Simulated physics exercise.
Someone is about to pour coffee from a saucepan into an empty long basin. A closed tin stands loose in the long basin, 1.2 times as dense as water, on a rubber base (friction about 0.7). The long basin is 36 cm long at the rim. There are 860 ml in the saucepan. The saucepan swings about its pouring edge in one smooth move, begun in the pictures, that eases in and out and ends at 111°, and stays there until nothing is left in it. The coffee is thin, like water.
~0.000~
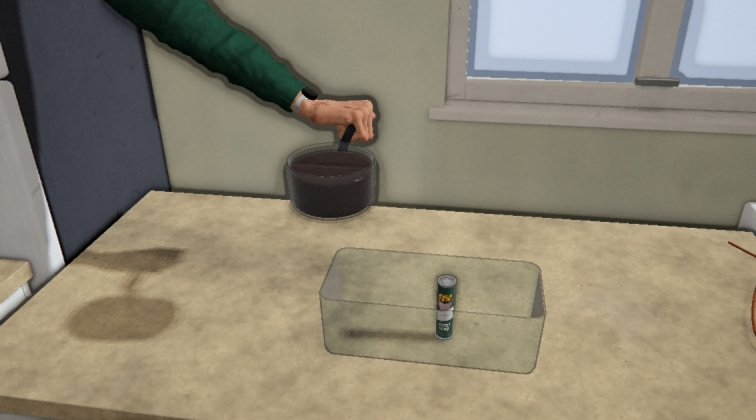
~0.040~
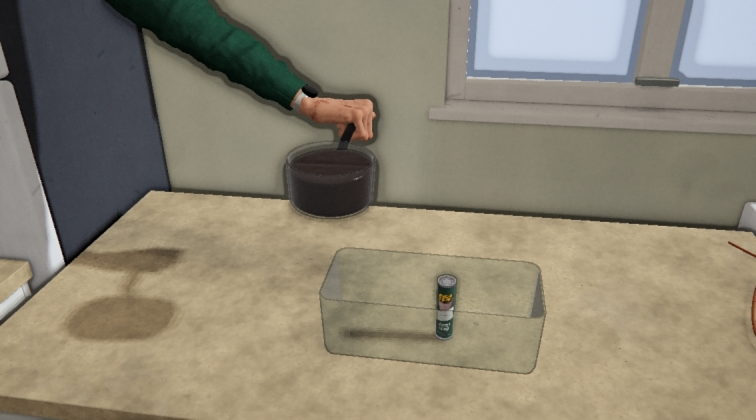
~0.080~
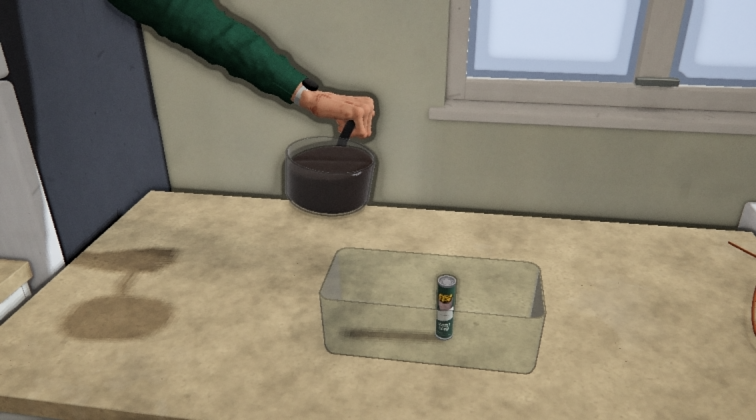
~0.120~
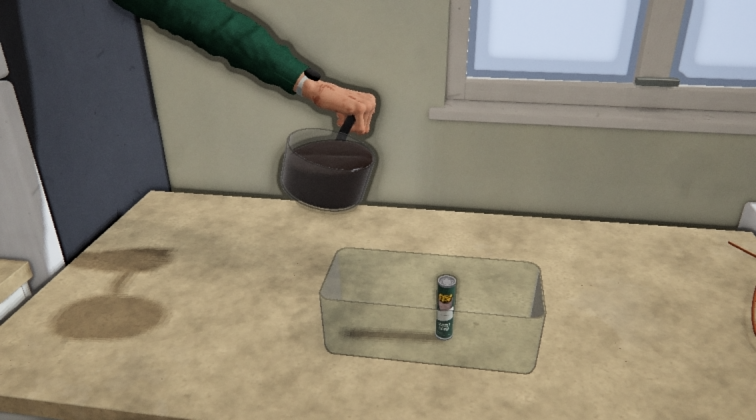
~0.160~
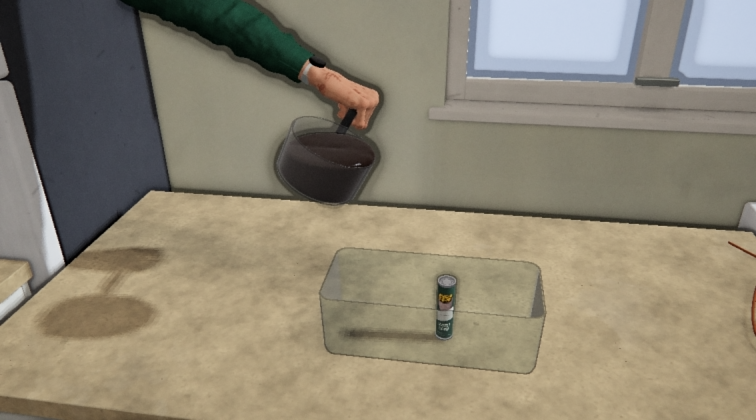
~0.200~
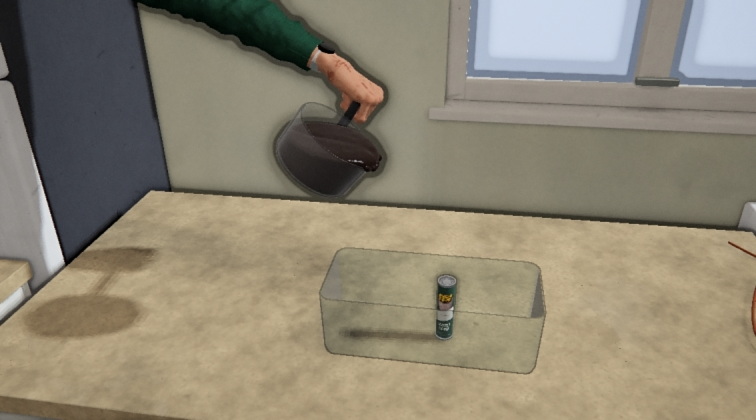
On a kitchen counter, a hand above a clear basin tilts a dark saucepan rightward.
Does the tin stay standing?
The tin stays up.
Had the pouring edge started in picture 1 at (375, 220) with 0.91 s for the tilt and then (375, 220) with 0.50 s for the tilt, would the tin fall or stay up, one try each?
First it falls; then it falls.
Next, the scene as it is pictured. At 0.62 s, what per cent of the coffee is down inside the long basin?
Near 62 in a hundred.
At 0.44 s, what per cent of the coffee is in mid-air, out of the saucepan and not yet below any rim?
About 58 per cent.
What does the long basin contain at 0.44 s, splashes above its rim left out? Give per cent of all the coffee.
Some 3 per cent.
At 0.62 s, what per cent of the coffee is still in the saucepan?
Some 4 per cent.
Then, 0.44 s in, the tilt is 107° and 39 per cent is still to pour; the tin stands where it began.
Then, 0.62 s in, the tilt is 111° and 4 per cent is still to pour; the tin stands where it began.
Then, 0.80 s in, the tilt is 111° and 0 per cent is still to pour; the tin stands where it began.
Then, 1.00 s in, the tilt is 111° and 0 per cent is still to pour; the tin stands where it began.
Finally, the tin stands where it began.
